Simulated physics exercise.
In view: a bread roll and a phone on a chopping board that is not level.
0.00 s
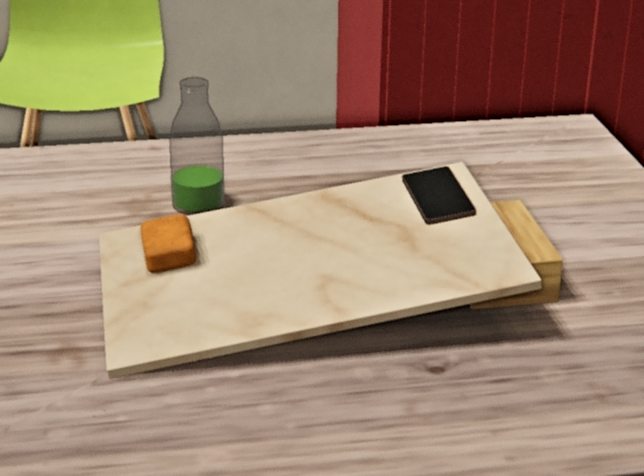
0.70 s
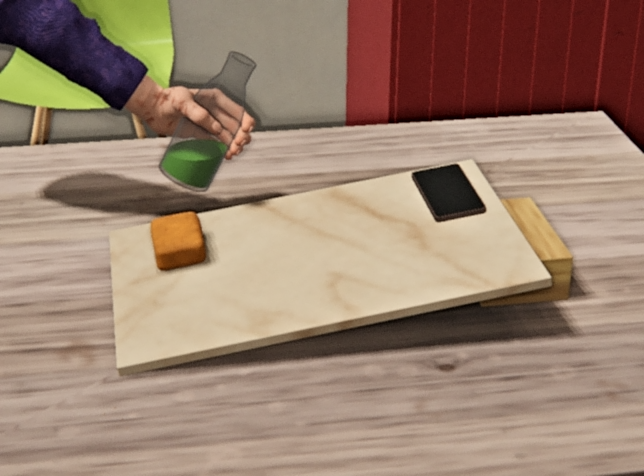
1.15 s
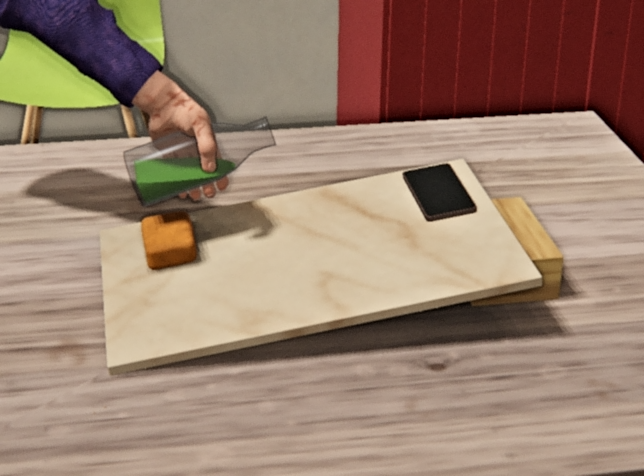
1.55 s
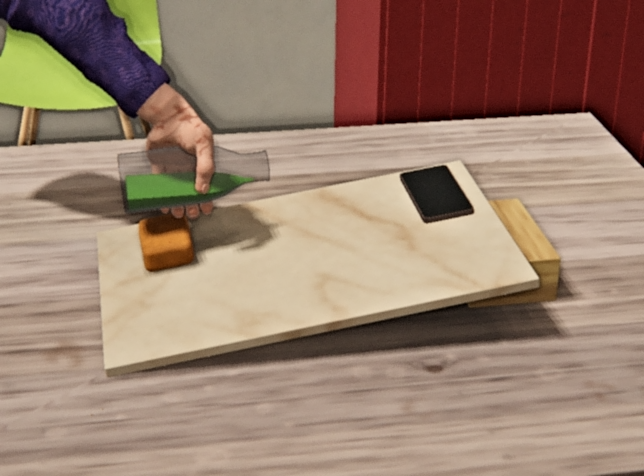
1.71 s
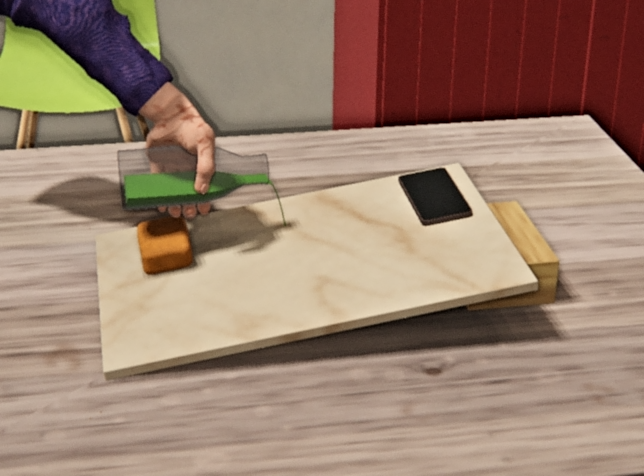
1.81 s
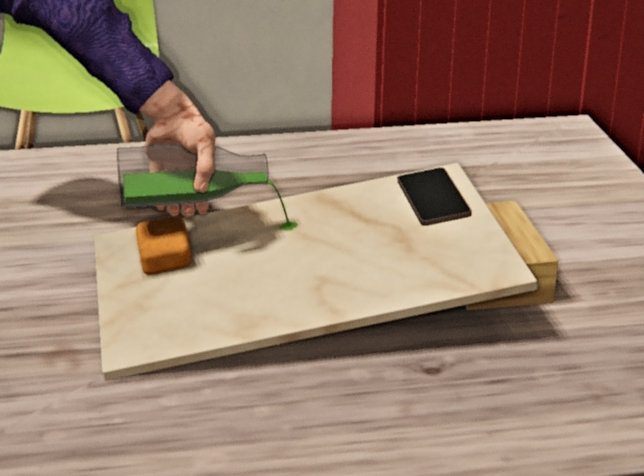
A hand in a purple sleeve lifted a bottle of green liquid, tilted it sideways over a sloping board holding an orange block and a phone, and poured a thin green stream onto the surface.
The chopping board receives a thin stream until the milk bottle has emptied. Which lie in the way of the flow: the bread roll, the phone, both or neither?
On the left the bread roll: In the way, on the right the phone: Out of the way.
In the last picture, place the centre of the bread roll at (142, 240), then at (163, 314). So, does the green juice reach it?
The first time it gets caught, and the second time it is missed.
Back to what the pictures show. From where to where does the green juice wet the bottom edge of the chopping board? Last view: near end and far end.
It's wet between (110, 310) at the near end and (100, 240) at the far end.
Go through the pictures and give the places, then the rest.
The chopping board slopes down to the left; milk bottle (196, 142) about a quarter full; bread roll (168, 244); phone (438, 195), in the first picture.
Milk bottle (214, 117) tipped 25° with all of its load; bread roll (178, 241), in the second picture.
Milk bottle (205, 154) tipped 70° with all of its load; phone (439, 191), in the third picture.
The chopping board slopes down to the left; milk bottle (197, 174) tipped 85° with all of its load; bread roll (166, 242), in the fourth picture.
The first of it lands; milk bottle (196, 174) tipped 90° with all of its load; phone (434, 196), in the fifth picture.
The first of it lands; milk bottle (196, 173) tipped 90° with all of its load; bread roll (164, 245); phone (433, 196), in the sixth picture.
After 2.6 s, it runs down to the left; the bread roll is untouched; the phone is untouched.
After 5.2 s, it runs down to the left and off the end; the bread roll is reached; the phone is untouched.
After 9.6 s, it runs down to the left and off the end; the bread roll is reached; the phone is untouched.
